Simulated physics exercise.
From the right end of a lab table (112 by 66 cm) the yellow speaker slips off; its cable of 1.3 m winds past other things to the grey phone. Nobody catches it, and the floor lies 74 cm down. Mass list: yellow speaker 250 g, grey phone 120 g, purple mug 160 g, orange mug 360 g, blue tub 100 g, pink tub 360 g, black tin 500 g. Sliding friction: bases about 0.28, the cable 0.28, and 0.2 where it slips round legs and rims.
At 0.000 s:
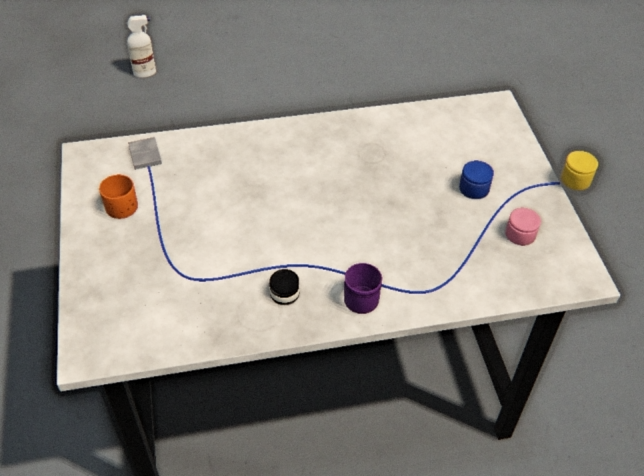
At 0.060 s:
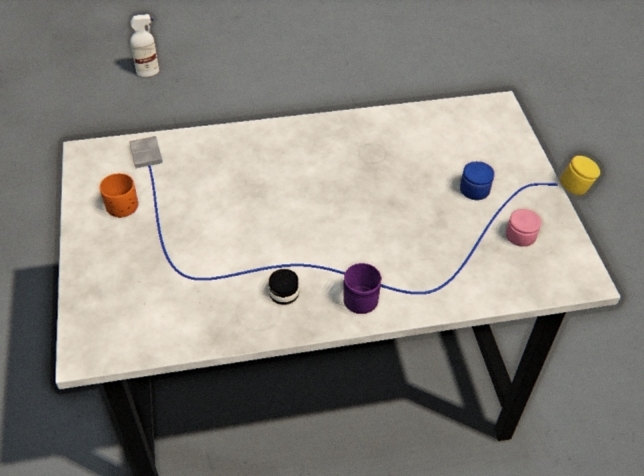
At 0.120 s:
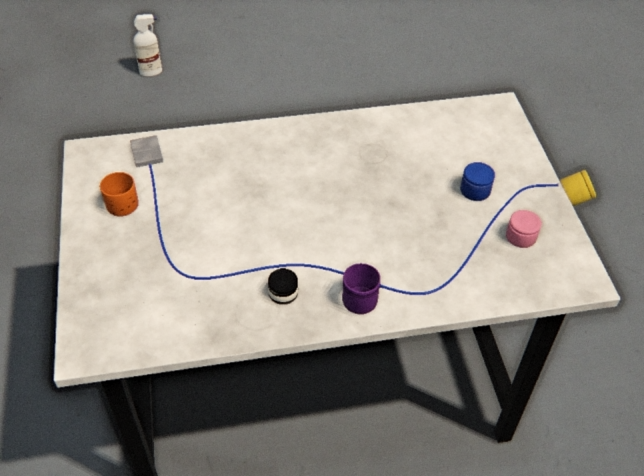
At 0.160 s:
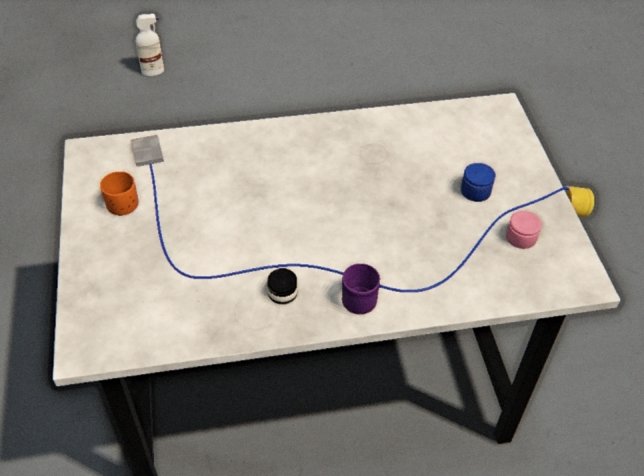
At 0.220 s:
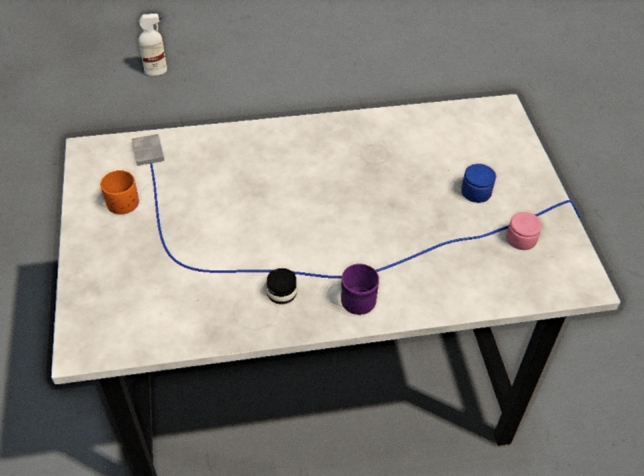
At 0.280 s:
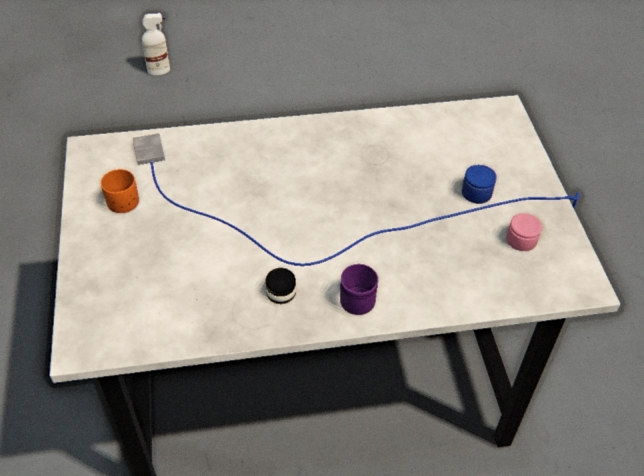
At first, a yellow cylinder sits at the right edge of a pale table, joined by a curving blue cable to a flat grey square at the left. The cylinder tips over the edge and drops out of sight, then the cable draws rightward, its bends flattening, while the cups stay put.
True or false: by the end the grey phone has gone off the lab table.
True.
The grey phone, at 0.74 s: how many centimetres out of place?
I'd put the grey phone at some 60 centimetres.
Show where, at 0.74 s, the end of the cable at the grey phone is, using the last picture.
Close to (393, 171) in the last picture.
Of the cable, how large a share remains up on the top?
Roughly 0 percent of the cable.
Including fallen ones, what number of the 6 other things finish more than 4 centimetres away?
That makes 2.
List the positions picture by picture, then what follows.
In the first frame, shows, grey phone (144, 151); cable runs through (512, 197) (458, 271) (212, 280) (156, 212).
In the second frame, shows, yellow speaker (583, 166); cable runs through (511, 198) (156, 211).
In the third frame, shows, yellow speaker (578, 189); cable runs through (511, 199) (157, 210).
In the fourth frame, shows, yellow speaker (575, 202); cable runs through (526, 205) (157, 210).
In the fifth frame, shows, cable runs through (564, 203) (157, 209).
In the sixth frame, shows, grey phone (148, 146); cable runs through (378, 232) (267, 251) (173, 203).
By 0.5 s, the cable's tail end at (253, 146); grey phone 25 cm off its start, blue tub 10 cm off its start, yellow speaker over the edge.
By 0.7 s, the cable's tail end at (393, 171); grey phone 62 cm off its start, blue tub 16 cm off its start, yellow speaker over the edge.
By 1.0 s, the cable's tail end at (504, 178); grey phone 87 cm off its start at (524, 181), blue tub 16 cm off its start at (491, 129), yellow speaker over the edge.
By 1.2 s, the cable has left the top; grey phone over the edge, blue tub 16 cm off its start, yellow speaker over the edge.
By 2.4 s, the cable has left the top; grey phone over the edge, blue tub 16 cm off its start at (491, 129), yellow speaker over the edge.
